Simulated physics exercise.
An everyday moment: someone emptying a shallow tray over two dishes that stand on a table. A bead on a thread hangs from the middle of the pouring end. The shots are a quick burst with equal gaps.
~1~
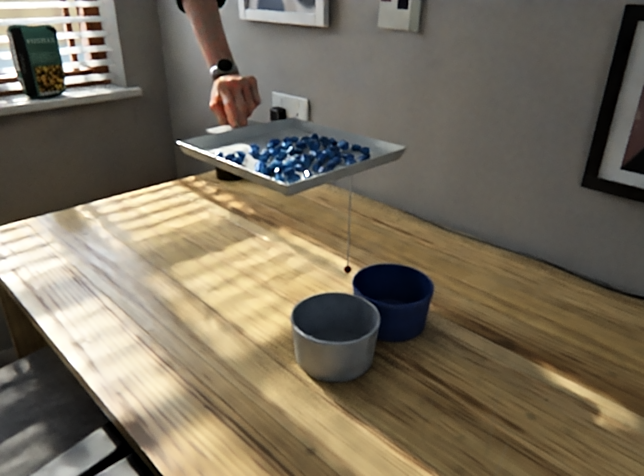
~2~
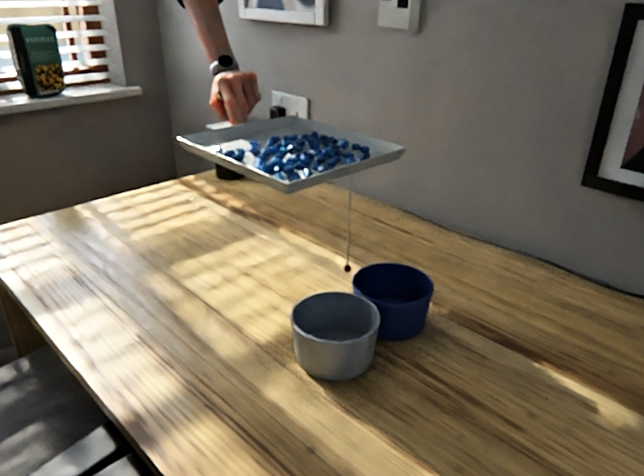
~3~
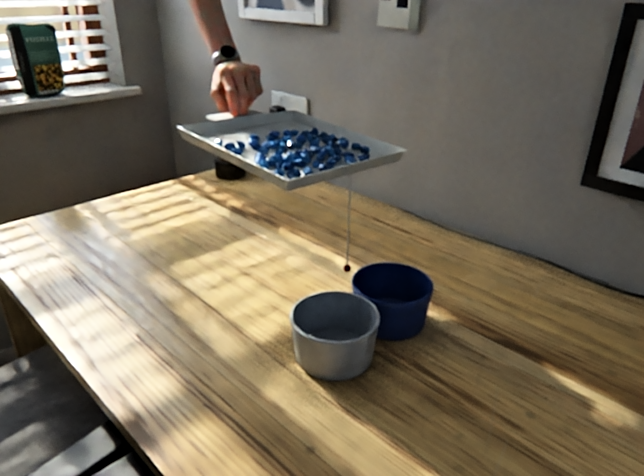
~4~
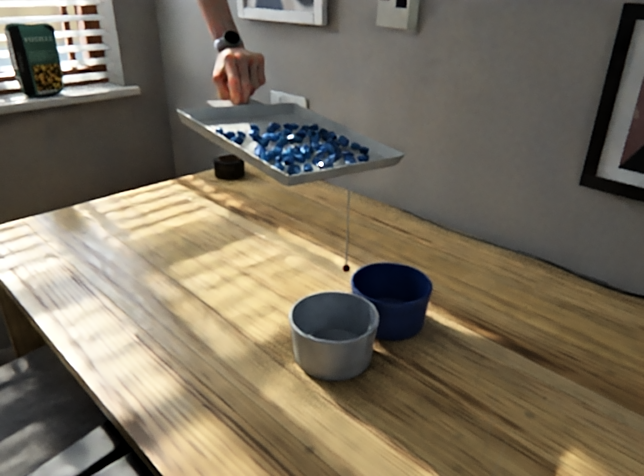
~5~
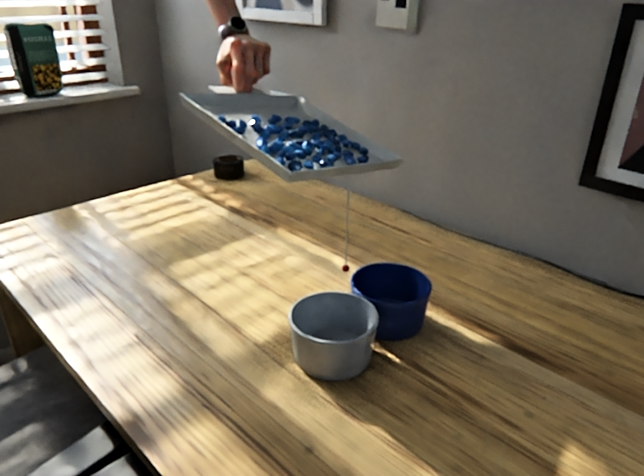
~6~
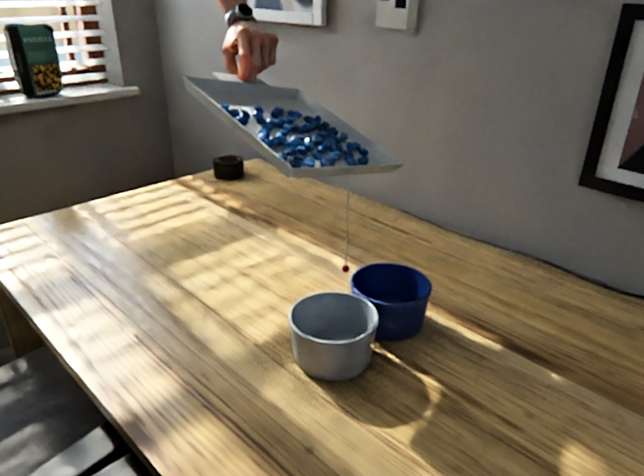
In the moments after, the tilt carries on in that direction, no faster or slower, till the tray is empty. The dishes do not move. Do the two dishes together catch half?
In the dishes lies under half of it.
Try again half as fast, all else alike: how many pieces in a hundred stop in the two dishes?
Close to 20 per cent.
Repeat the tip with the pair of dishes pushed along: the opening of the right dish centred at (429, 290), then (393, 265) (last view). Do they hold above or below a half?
First under half, then the larger part.
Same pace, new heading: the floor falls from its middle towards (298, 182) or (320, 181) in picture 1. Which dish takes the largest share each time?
In turn: The dish on the left; the left-hand dish.
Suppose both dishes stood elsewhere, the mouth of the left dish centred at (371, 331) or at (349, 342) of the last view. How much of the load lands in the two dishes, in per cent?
About 0 and 0 per cent.
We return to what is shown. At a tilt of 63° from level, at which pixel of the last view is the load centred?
Around (367, 162).
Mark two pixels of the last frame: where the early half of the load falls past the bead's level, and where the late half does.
Around (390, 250) and then (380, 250).
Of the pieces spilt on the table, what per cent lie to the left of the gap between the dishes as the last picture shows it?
It comes to 20 per cent or so.
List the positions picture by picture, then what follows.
The first frame shows corners of the pouring end at (288, 182) and (400, 147), level; middle of the load at (310, 158), aquarium stones; left dish at (367, 352); right dish at (423, 314); bead on its thread at (348, 270).
The second frame shows corners of the pouring end at (288, 180) and (400, 147), level; middle of the load at (310, 156).
The third frame shows corners of the pouring end at (289, 177) and (400, 149), tipped barely, lowest at the right corner; middle of the load at (310, 154).
The fourth frame shows corners of the pouring end at (289, 173) and (399, 153), tipped a little, lowest at the right corner; middle of the load at (310, 150).
The fifth frame shows corners of the pouring end at (291, 169) and (399, 157), tipped clearly, lowest at the right corner; middle of the load at (311, 146).
The sixth frame shows corners of the pouring end at (294, 166) and (398, 162), tipped clearly, lowest at the right corner; middle of the load at (312, 142), a small part on the move; left dish at (365, 351); right dish at (421, 313).
Soon, tray tipped steeply; nearly all on the tray; a small part in the air.
A while on, tray tipped past a quarter turn; a stray few on the tray; about a third in the right dish; about half outside both; about a quarter in the air.
Towards the end, tray tipped past a quarter turn; about a third in the right dish; about two thirds outside both.
Finally, tray tipped past a quarter turn; none in the left dish; about a third in the right dish; about two thirds outside both.
